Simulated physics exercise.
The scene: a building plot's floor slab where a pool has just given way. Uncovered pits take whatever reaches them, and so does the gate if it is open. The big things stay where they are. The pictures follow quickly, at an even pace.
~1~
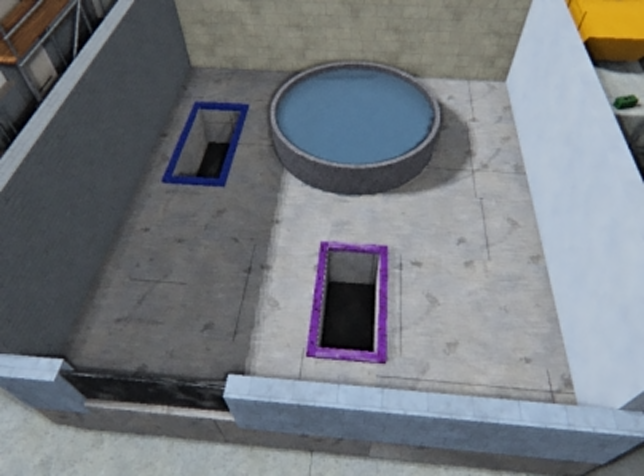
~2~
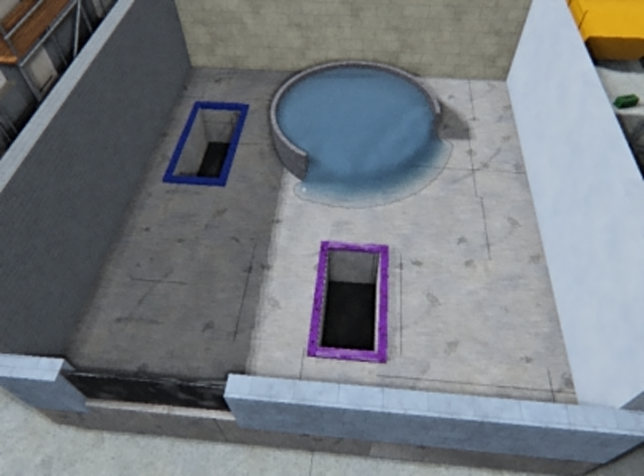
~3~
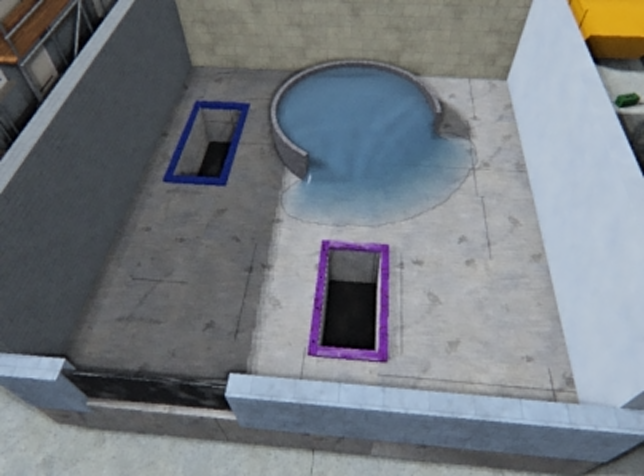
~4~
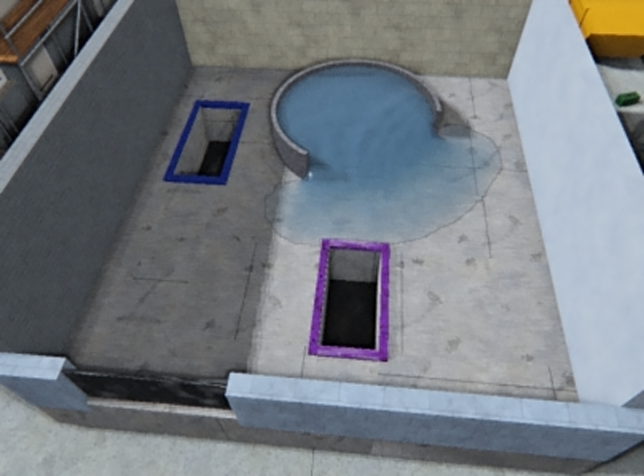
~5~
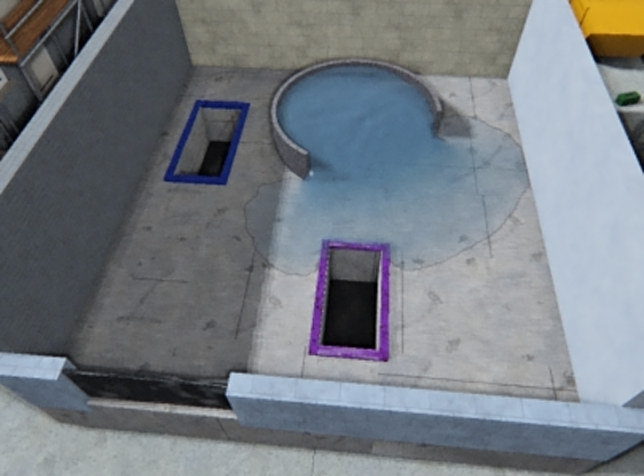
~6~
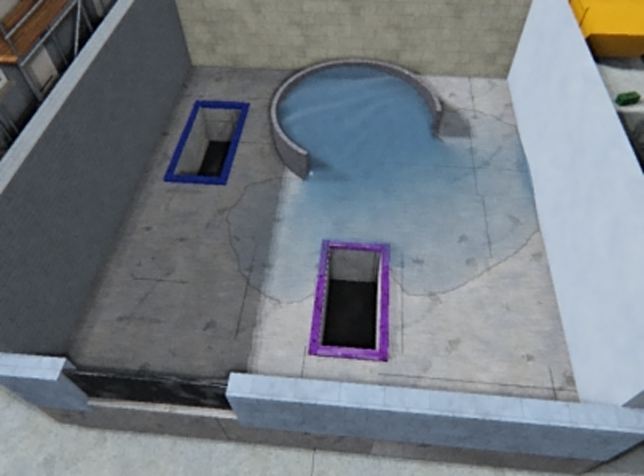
At the start, a round pool of still water stands on a walled concrete slab with blue-framed and purple-framed openings. The pool's front wall gives way and water pours out toward the viewer, then fans across the floor in a widening sheet, reaching the purple frame and spreading along both its sides.
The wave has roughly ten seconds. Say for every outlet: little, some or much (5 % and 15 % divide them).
In the end: The gate takes under 5 %; the blue pit takes under 5 %; the purple pit takes over 15 %.
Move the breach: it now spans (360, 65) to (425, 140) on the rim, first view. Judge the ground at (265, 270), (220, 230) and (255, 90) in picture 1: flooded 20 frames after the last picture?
As listed: Clear, no water, wet.
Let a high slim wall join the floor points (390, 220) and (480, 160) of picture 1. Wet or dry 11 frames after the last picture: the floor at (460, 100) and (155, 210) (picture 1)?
In that order: Flooded, clear.
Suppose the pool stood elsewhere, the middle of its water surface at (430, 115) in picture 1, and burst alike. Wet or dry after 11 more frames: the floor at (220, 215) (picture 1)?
There: Dry.
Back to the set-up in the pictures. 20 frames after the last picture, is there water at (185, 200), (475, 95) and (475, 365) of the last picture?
As listed: Free of water, covered, awash.
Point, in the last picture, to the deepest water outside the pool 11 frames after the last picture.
At about (572, 412).
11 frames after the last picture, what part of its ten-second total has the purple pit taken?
Some 30 per cent.
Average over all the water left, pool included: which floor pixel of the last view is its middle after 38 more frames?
Around (354, 255).
A moment on, water covers 45 % of the floor; the gate 0 %, the blue pit 0 %, the purple pit 4 %.
Next, water covers 55 % of the floor; the gate 0 %, the blue pit 0 %, the purple pit 8 %.
Then, water covers 60 % of the floor; the gate 0 %, the blue pit 0 %, the purple pit 14 %.
Later, water covers 80 % of the floor; the gate 0 %, the blue pit 0 %, the purple pit 22 %.
In the end, water covers 95 % of the floor; the gate 0 %, the blue pit 2 %, the purple pit 27 %.
